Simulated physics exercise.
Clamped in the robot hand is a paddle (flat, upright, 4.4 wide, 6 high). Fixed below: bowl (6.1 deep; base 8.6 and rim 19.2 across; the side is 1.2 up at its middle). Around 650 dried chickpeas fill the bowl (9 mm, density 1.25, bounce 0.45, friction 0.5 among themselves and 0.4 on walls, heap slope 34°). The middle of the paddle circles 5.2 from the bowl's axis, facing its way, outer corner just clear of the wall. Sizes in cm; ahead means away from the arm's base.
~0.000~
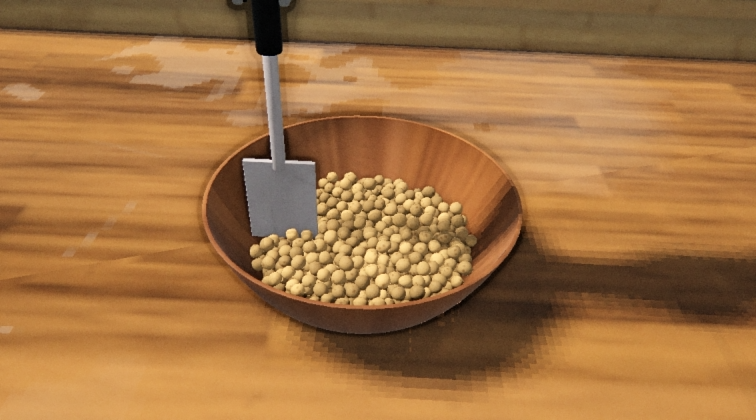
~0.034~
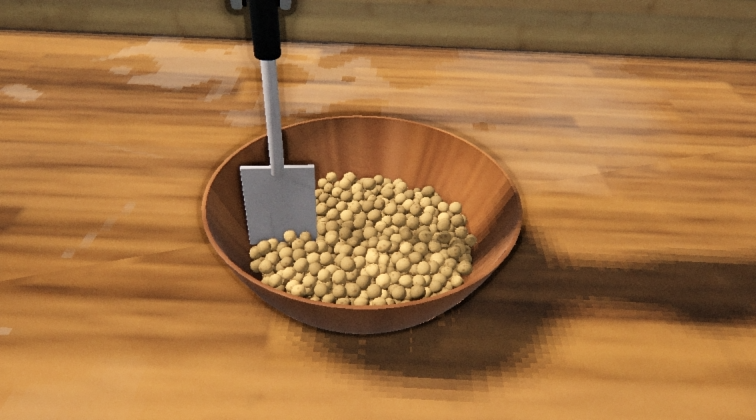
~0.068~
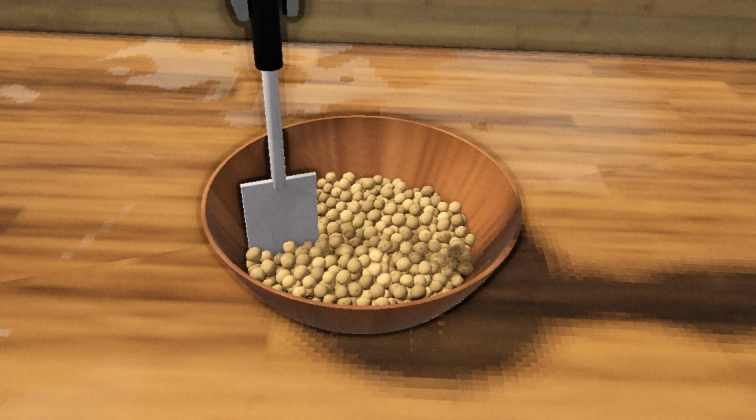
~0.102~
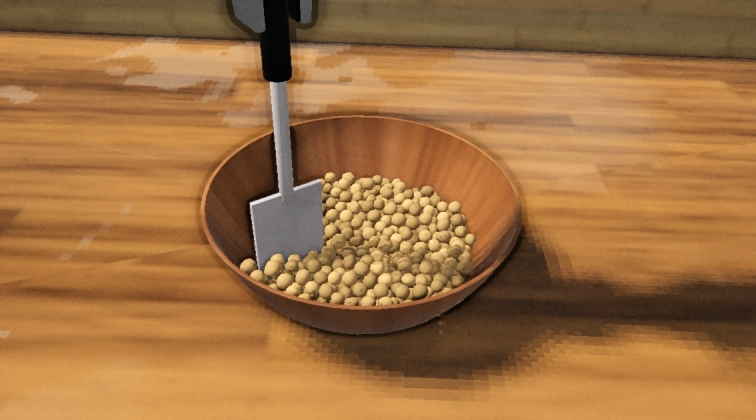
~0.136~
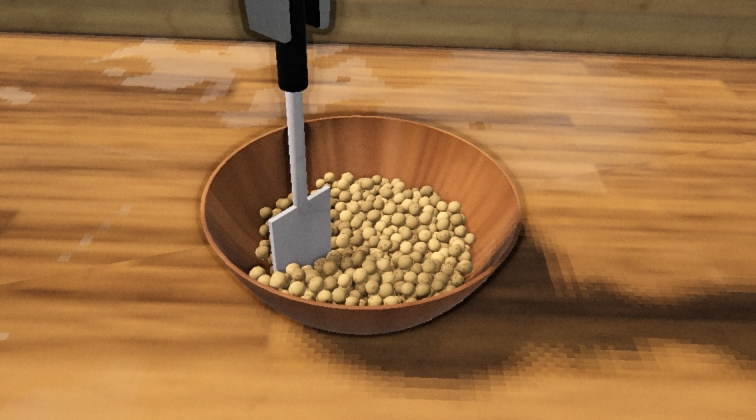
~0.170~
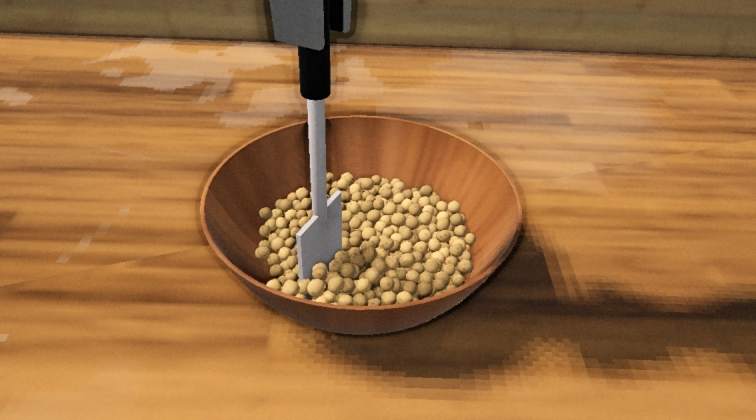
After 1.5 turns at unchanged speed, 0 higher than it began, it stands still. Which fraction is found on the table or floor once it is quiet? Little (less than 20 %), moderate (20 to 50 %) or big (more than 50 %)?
On the table or floor the share is little, less than 20 %.
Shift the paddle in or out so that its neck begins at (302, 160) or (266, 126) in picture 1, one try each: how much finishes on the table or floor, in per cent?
About 0 and 0 per cent.
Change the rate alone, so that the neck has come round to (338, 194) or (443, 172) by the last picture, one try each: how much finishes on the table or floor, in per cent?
Some 10 and 35 per cent.
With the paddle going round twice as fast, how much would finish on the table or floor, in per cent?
It would be near 35 per cent.
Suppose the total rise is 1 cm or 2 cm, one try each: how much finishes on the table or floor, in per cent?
Some 5 and 0 per cent.
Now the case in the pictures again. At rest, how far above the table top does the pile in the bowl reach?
Some 6.5 cm.
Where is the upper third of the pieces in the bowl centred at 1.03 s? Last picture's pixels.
At about (378, 285).
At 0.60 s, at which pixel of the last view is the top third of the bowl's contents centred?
At about (357, 164).
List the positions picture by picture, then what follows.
The paddle neck at (277, 140), 0° round; upper third of the load around (369, 237), from x 255 to 470, top at y 175; 651 in the bowl, in the first picture.
The paddle neck at (276, 145), 6° round; upper third of the load around (366, 240), from x 255 to 470, top at y 180, in the second picture.
The paddle neck at (277, 157), 21° round; upper third of the load around (364, 242), from x 255 to 470, top at y 180, in the third picture.
The paddle neck at (285, 170), 35° round; upper third of the load around (363, 245), from x 250 to 470, top at y 180, in the fourth picture.
The paddle neck at (299, 181), 50° round; upper third of the load around (364, 247), from x 260 to 470, top at y 180, in the fifth picture.
The paddle neck at (319, 189), 65° round; upper third of the load around (368, 248), from x 265 to 470, top at y 180; 651 in the bowl, in the sixth picture.
After 0.60 s, 251° round, highest piece 8 above the table; 645 in the bowl, 2 on the table or floor, 4 in flight or on the tool.
After 1.03 s, 78° round, highest piece 8 above the table; 619 in the bowl, 28 on the table or floor, 4 in flight or on the tool.
After 1.45 s, 180° round, highest piece 6 above the table; 606 in the bowl, 45 on the table or floor.
After 2.15 s, 180° round, highest piece 6 above the table; 606 in the bowl, 45 on the table or floor.
In the end, 606 in the bowl, 45 on the table or floor. That is 7 % on the table or floor.
